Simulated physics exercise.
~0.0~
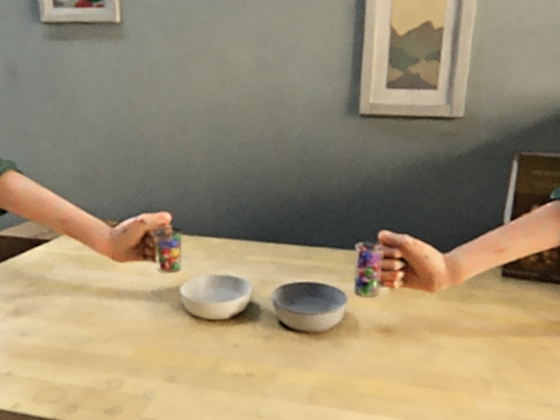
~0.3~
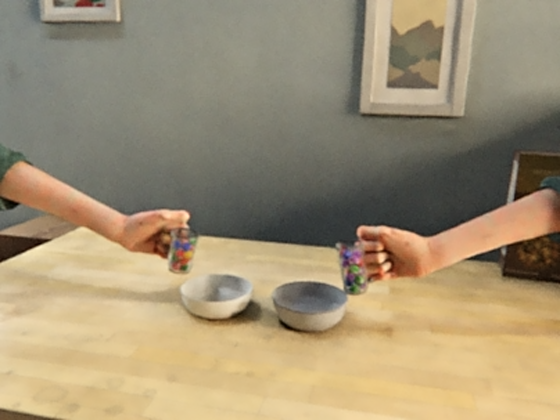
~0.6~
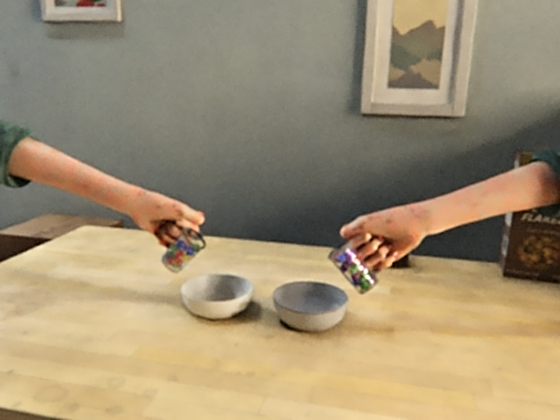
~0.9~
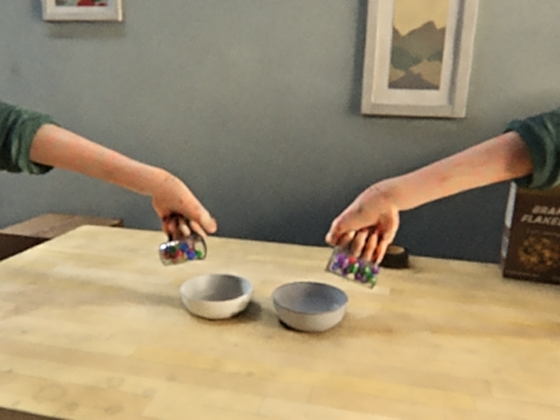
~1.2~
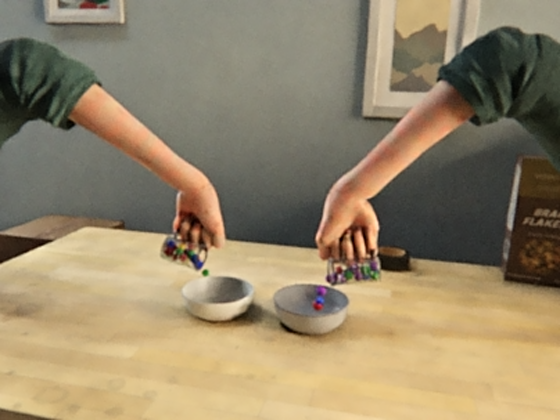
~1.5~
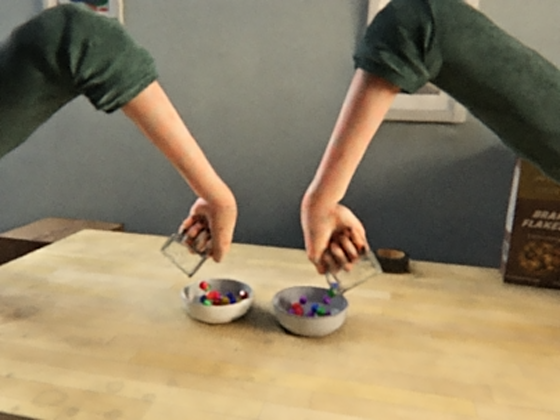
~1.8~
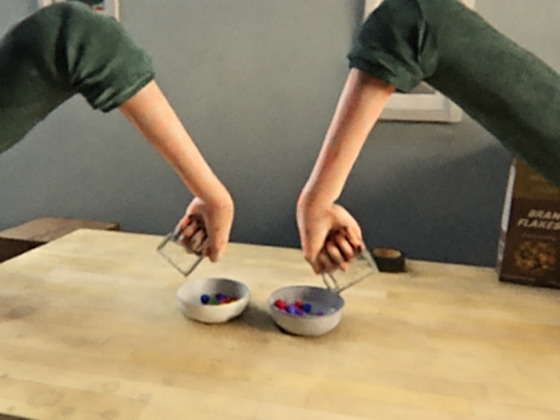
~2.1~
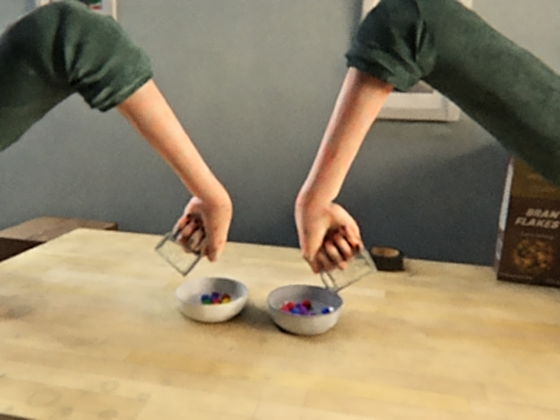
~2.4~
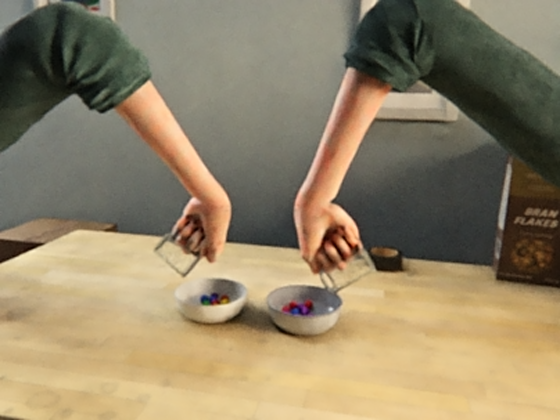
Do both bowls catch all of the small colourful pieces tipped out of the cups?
Yes, the left bowl and the right bowl each catch everything poured from the cup above. Nothing ends up on the table.
